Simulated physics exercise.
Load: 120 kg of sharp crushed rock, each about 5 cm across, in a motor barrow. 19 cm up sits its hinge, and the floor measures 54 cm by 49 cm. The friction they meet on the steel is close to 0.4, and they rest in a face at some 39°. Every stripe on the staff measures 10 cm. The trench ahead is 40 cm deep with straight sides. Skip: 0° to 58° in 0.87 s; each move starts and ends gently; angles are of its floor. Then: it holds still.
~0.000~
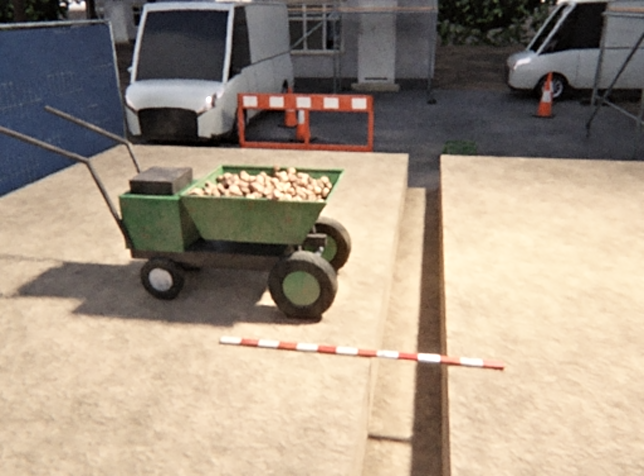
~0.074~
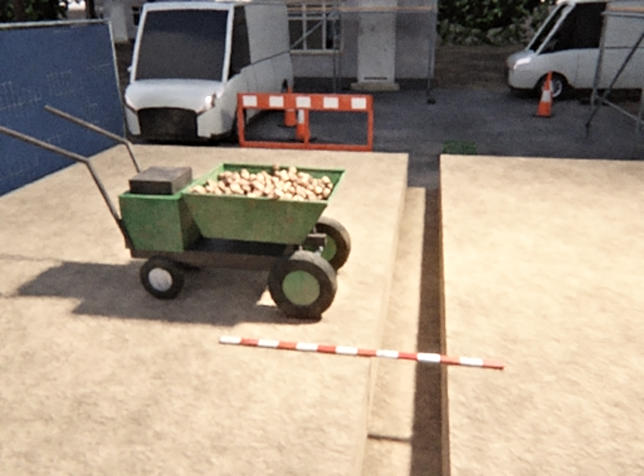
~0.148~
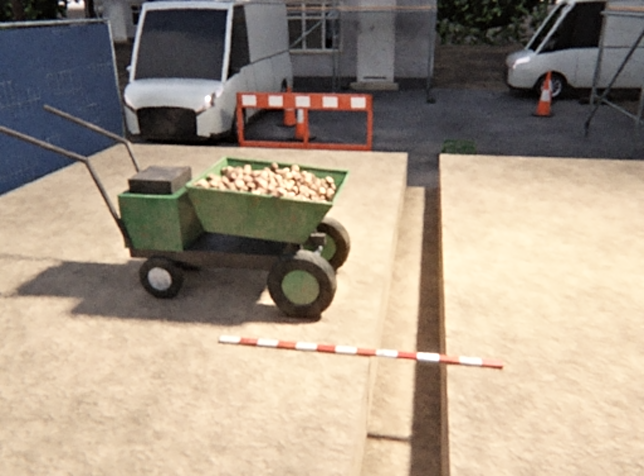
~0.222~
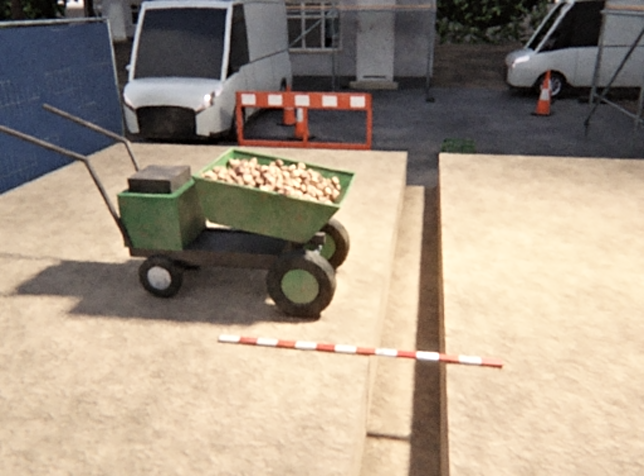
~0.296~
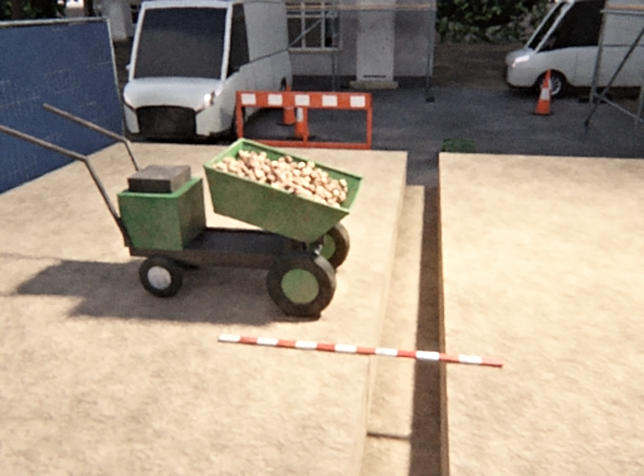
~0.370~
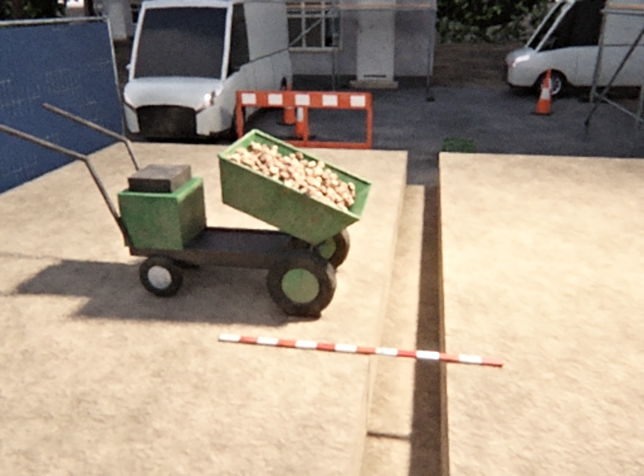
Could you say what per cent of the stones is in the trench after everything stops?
I would put it at 30 per cent.
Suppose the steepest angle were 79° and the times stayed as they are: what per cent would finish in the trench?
Some 85% would finish there.
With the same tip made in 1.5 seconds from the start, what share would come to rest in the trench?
Then about 20 per cent.
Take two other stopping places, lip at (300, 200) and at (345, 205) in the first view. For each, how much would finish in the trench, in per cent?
About 35 per cent from the first spot, about 20 from the second.
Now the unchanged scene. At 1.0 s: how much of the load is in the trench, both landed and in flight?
Around 10 per cent of it.
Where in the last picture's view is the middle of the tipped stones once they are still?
The stones end up centred near (424, 354).
After 0.6 s the floor is at 49°; 100 % in the skip; the foremost stones are at (376, 229).
After 1.0 s the floor is at 58°; 91 % in the skip, 9 % in the trench; the foremost stones are at (437, 317).
After 1.3 s the floor is at 58°; 74 % in the skip, 22 % in the trench, 5 % past the trench; the foremost stones are at (492, 307).
After 3.3 s the floor is at 58°; 65 % in the skip, 30 % in the trench, 5 % past the trench; the foremost stones are at (514, 307).
